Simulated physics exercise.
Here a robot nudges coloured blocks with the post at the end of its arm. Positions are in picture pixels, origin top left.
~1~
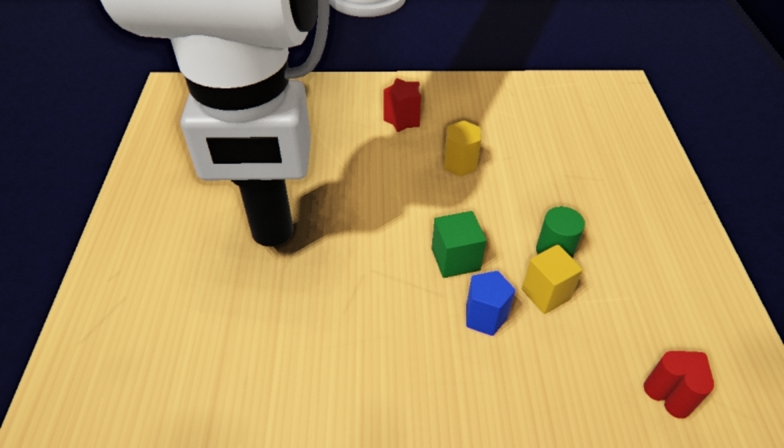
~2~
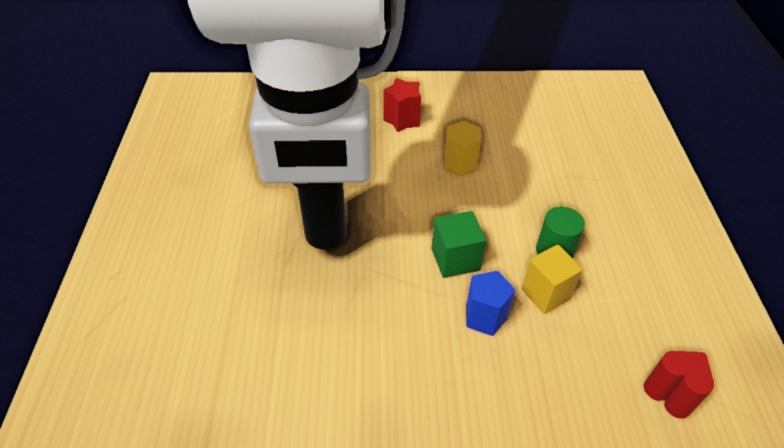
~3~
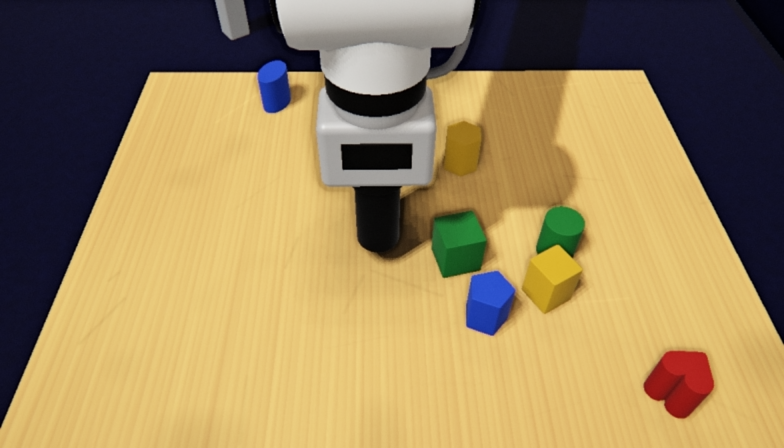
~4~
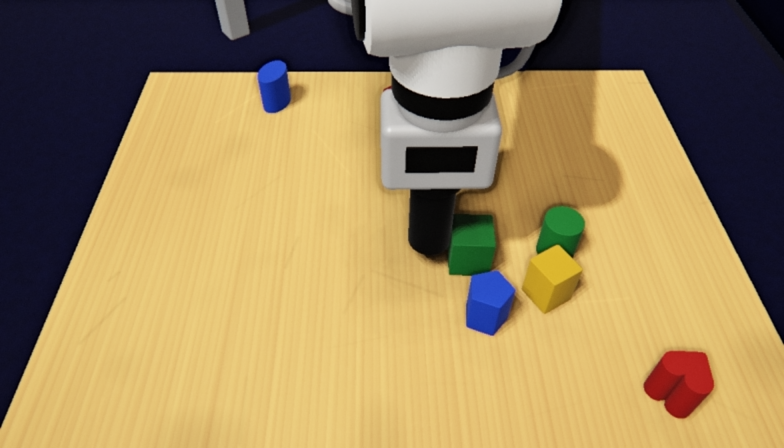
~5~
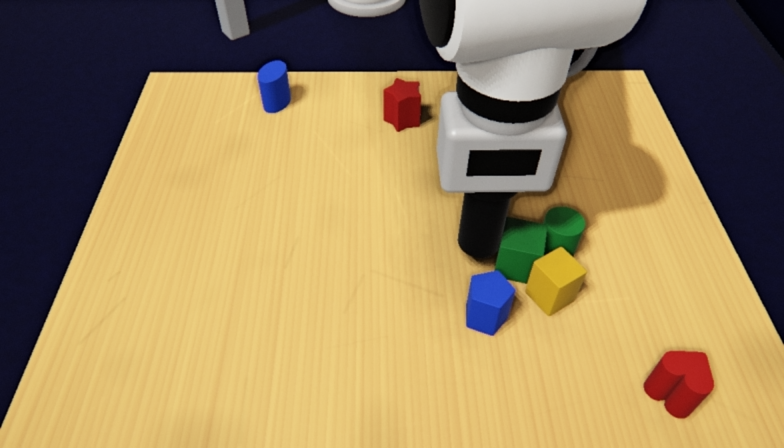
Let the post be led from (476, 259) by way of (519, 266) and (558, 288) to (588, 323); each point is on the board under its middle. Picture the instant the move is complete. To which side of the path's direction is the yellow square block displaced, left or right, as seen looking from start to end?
Its sideways move is to the right.
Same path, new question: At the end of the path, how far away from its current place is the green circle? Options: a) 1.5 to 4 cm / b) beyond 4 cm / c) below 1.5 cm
Option a.
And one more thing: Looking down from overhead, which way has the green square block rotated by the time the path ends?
The green square block rotates counterclockwise.
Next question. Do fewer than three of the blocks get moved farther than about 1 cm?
No - that is not the case.
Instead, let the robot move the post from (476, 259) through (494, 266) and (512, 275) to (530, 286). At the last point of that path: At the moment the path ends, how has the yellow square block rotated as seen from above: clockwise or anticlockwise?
The block turns clockwise.
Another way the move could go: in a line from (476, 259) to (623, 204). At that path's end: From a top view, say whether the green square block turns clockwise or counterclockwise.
The turn is clockwise.
On the path given first. One third of the way, post at (524, 250); green square block at (572, 242); yellow square block at (580, 277), turned 30° clockwise; green circle at (597, 215).
Two thirds of the way, post at (565, 272); green square block at (611, 251), turned 35° anticlockwise; yellow square block at (601, 294), turned 40° clockwise; green circle at (598, 215).
At the end, post at (595, 307); blue five-sided block unmoved; green square block at (615, 251), turned 40° anticlockwise; yellow square block at (632, 328), turned 10° clockwise; green circle at (598, 215).
